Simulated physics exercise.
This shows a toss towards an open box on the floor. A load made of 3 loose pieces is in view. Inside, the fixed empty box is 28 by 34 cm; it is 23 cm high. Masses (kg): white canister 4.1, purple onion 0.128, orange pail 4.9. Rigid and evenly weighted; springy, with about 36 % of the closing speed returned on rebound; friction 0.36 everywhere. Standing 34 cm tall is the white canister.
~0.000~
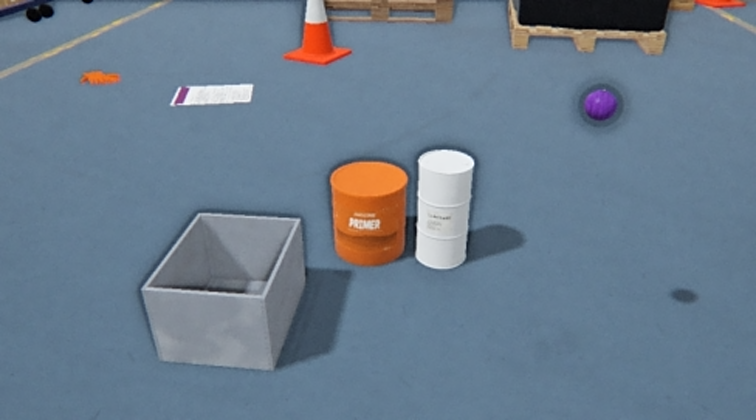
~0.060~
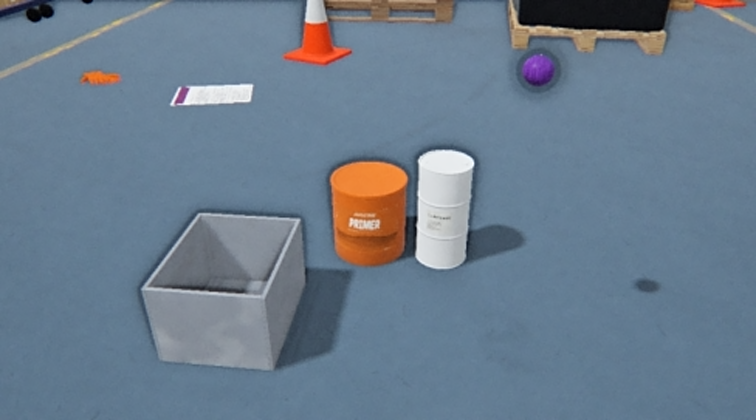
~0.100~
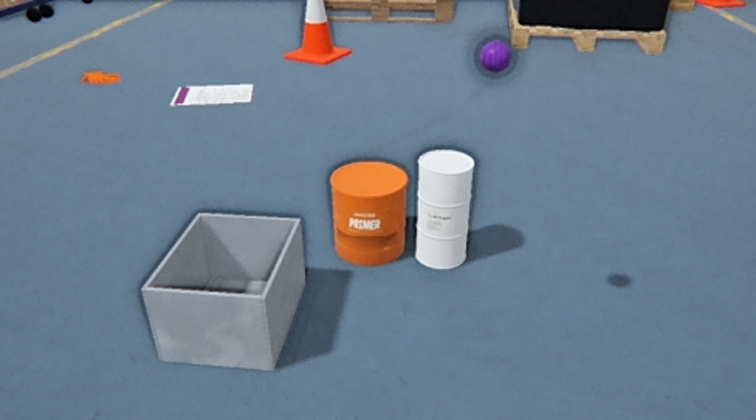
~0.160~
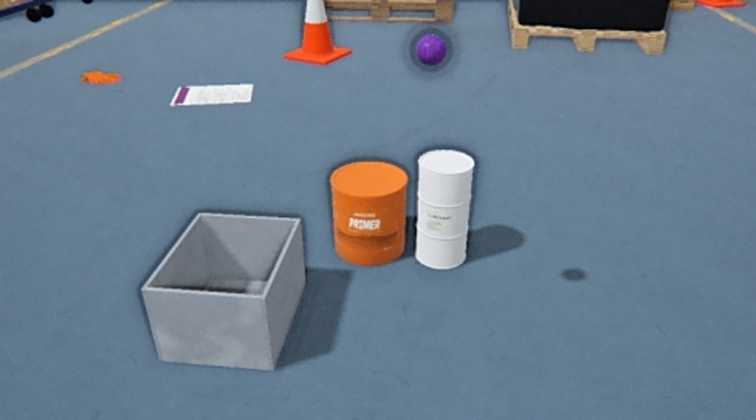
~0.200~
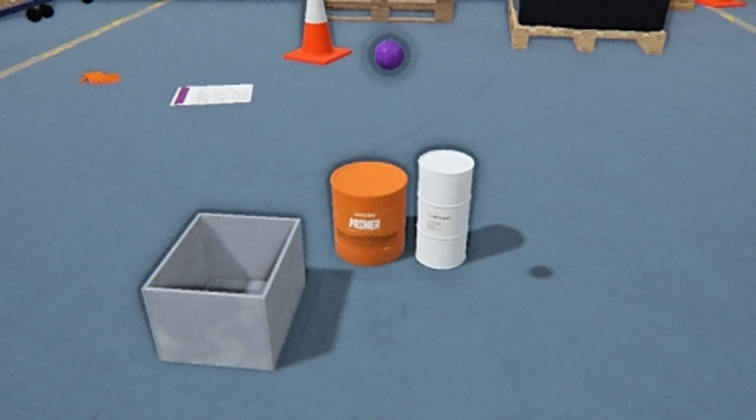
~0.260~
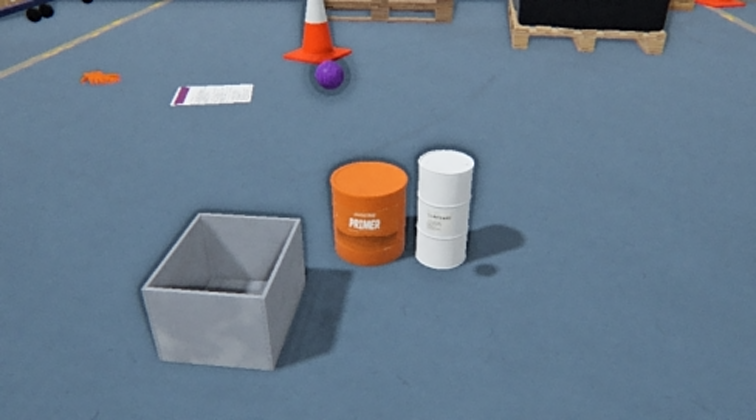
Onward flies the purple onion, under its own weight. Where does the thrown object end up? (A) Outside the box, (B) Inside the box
(A) Outside the box.
After 0.56 s, onion outside, 42 cm from the box's middle; purple onion near (118, 272).
After 0.86 s, onion outside, 93 cm from the box's middle.
In the end (1.2 s), onion outside, 120 cm from the box's middle; the bystanders under 10 cm from the start.
